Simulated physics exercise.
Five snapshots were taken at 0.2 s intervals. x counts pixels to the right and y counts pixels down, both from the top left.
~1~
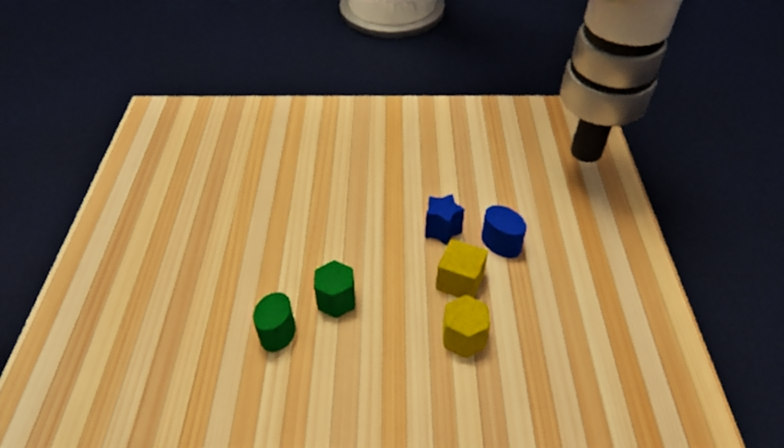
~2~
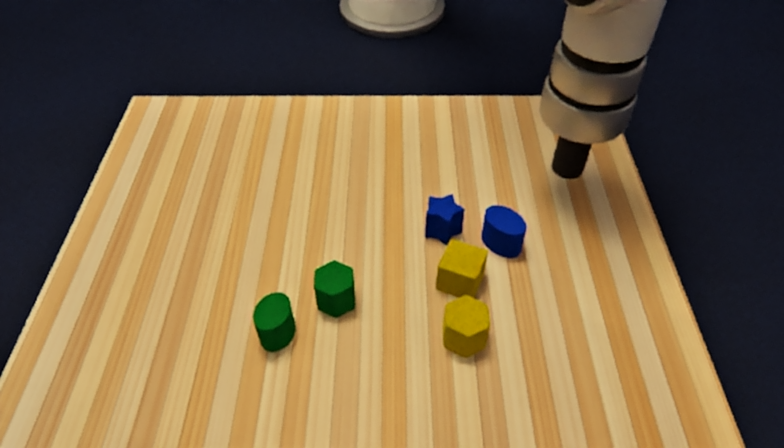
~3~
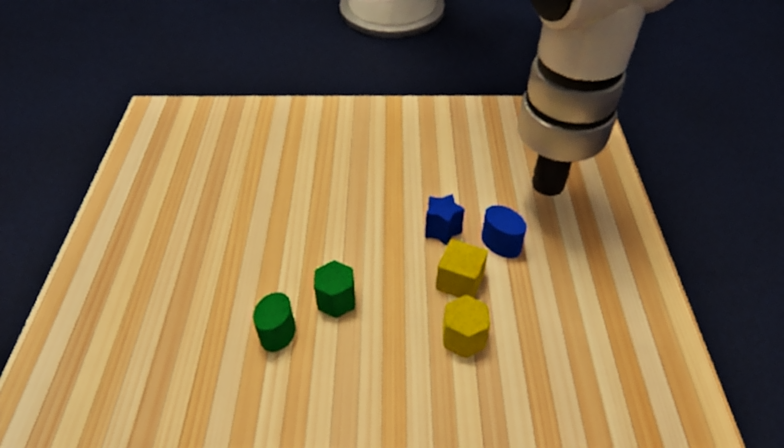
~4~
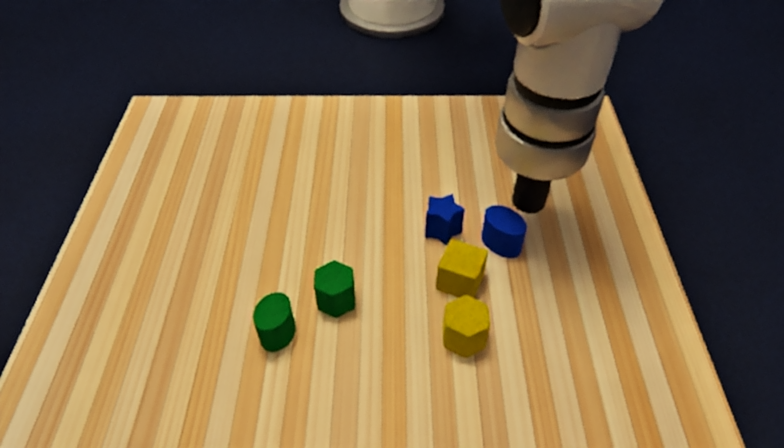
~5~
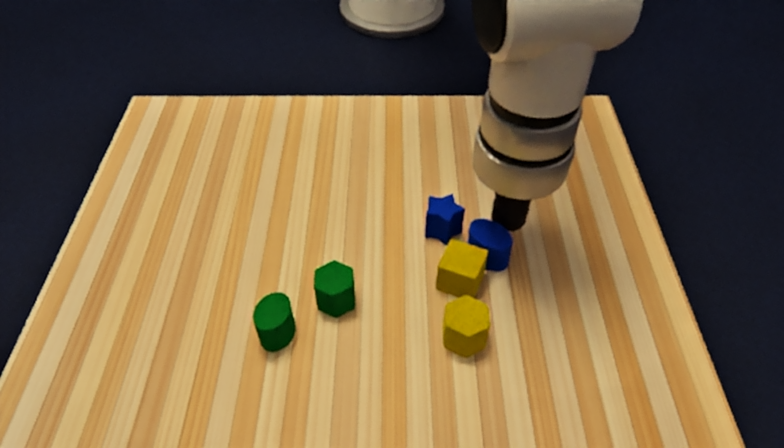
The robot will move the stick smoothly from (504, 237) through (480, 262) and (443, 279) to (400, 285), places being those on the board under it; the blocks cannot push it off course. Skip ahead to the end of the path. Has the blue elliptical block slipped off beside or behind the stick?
In short: Yes.
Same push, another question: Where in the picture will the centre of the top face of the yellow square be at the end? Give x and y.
The top centre is at (397, 326).
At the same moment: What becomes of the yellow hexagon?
It stays.
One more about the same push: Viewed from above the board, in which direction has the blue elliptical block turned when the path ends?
It spins anti-clockwise.
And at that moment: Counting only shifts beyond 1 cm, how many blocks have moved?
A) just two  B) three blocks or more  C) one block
It's A.
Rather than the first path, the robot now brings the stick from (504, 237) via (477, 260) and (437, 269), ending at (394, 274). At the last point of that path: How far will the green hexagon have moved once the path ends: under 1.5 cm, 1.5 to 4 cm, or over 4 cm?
Short of 1.5 cm.
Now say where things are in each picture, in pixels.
Stick tip at (586, 153); block tops, blue star block at (444, 206); yellow square at (463, 258); yellow hexagon at (467, 315); blue elliptical block at (506, 219), in the first picture.
Stick at (567, 169); blocks unchanged, in the second picture.
Stick at (548, 186); blocks unchanged, in the third picture.
Stick at (528, 202); blocks unchanged, in the fourth picture.
Stick at (508, 220); blue star block at (444, 206); yellow square at (463, 258); yellow hexagon at (467, 315); blue elliptical block at (491, 233), in the fifth picture.
What follows on the original path. One third of the way, stick at (482, 245); yellow square at (439, 282), turned 20° clockwise; blue elliptical block at (467, 262), turned 15° anticlockwise.
Two thirds of the way, stick at (444, 262); yellow square at (410, 310); blue elliptical block at (431, 283), turned 30° anticlockwise.
At the end, stick at (400, 268); blue star block in place; yellow square at (397, 326), turned 25° anticlockwise; yellow hexagon in place; blue elliptical block at (398, 292), turned 60° anticlockwise.
